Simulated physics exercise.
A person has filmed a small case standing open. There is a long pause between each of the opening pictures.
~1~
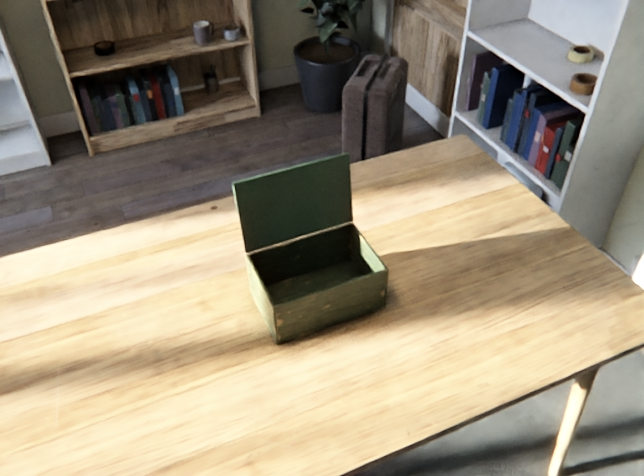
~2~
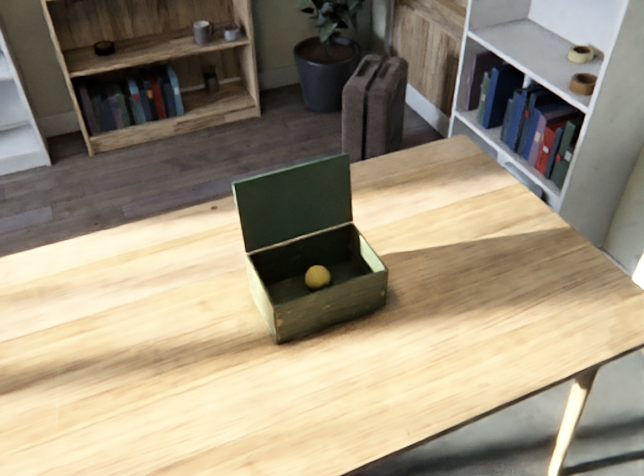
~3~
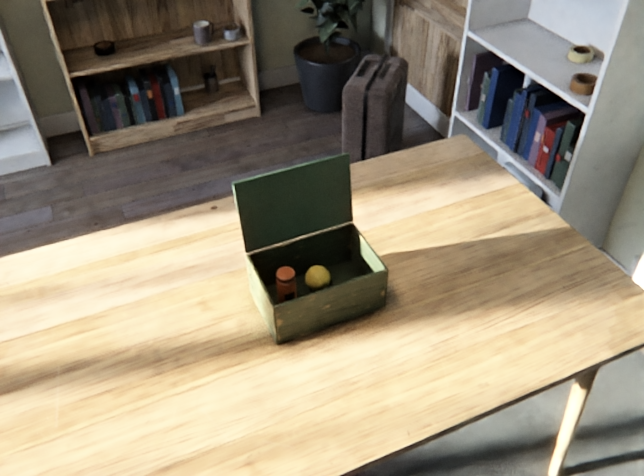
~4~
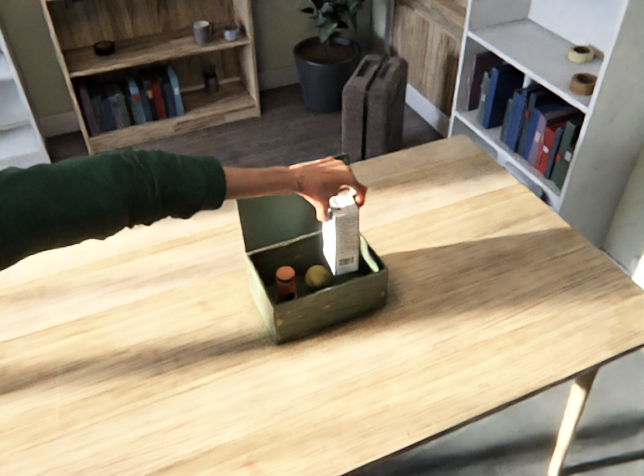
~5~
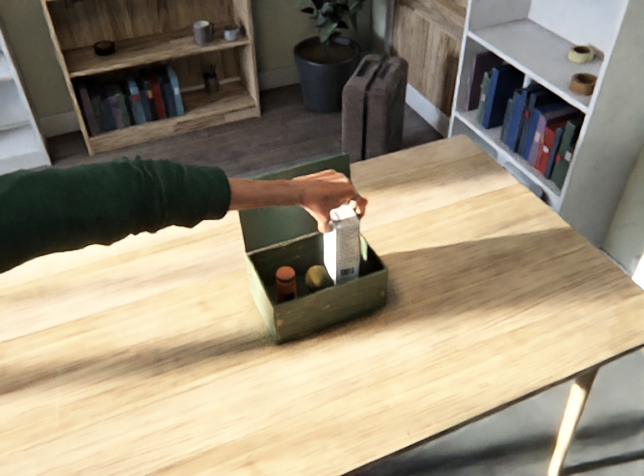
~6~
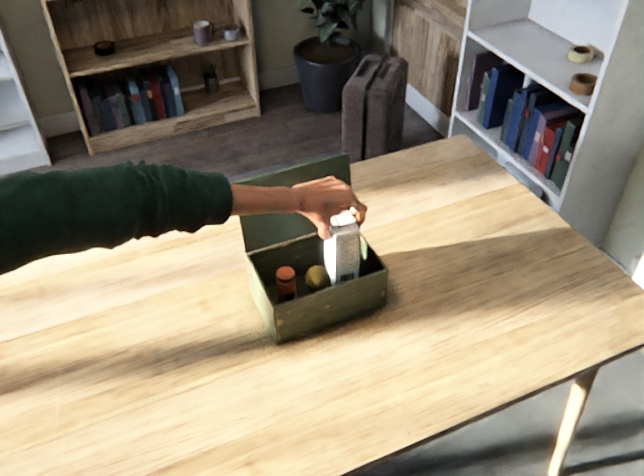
An arm in a dark green sleeve reaches in from the left over a pale wooden table, seen from above by a still camera in a room with shelves, books and a potted plant. An open green case first stands empty, then holds a yellowish ball, then an orange-topped shaker to its left. The hand lowers a white carton into the right side, still gripping it.
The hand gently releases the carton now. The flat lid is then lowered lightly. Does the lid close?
You can see the lid can't settle down properly.
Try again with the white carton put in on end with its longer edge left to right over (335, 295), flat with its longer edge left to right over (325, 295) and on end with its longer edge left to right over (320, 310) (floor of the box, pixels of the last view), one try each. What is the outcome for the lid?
Open; shut; open.
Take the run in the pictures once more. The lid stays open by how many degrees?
Close to 65 degrees.
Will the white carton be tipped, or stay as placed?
In the end, it keeps its orientation.
Then, 0.40 s after the last picture, white carton slid about its own width near (345, 258); yellow lemon rolled a little.
Then, 1.10 s after the last picture, lid starting down; white carton slid about its own width near (344, 257); yellow lemon rolled a little.
At rest, lid 66° above the rim; moved from the start, white carton; the other 2 in place. Seen from the same camera at the end, white carton near (344, 257).
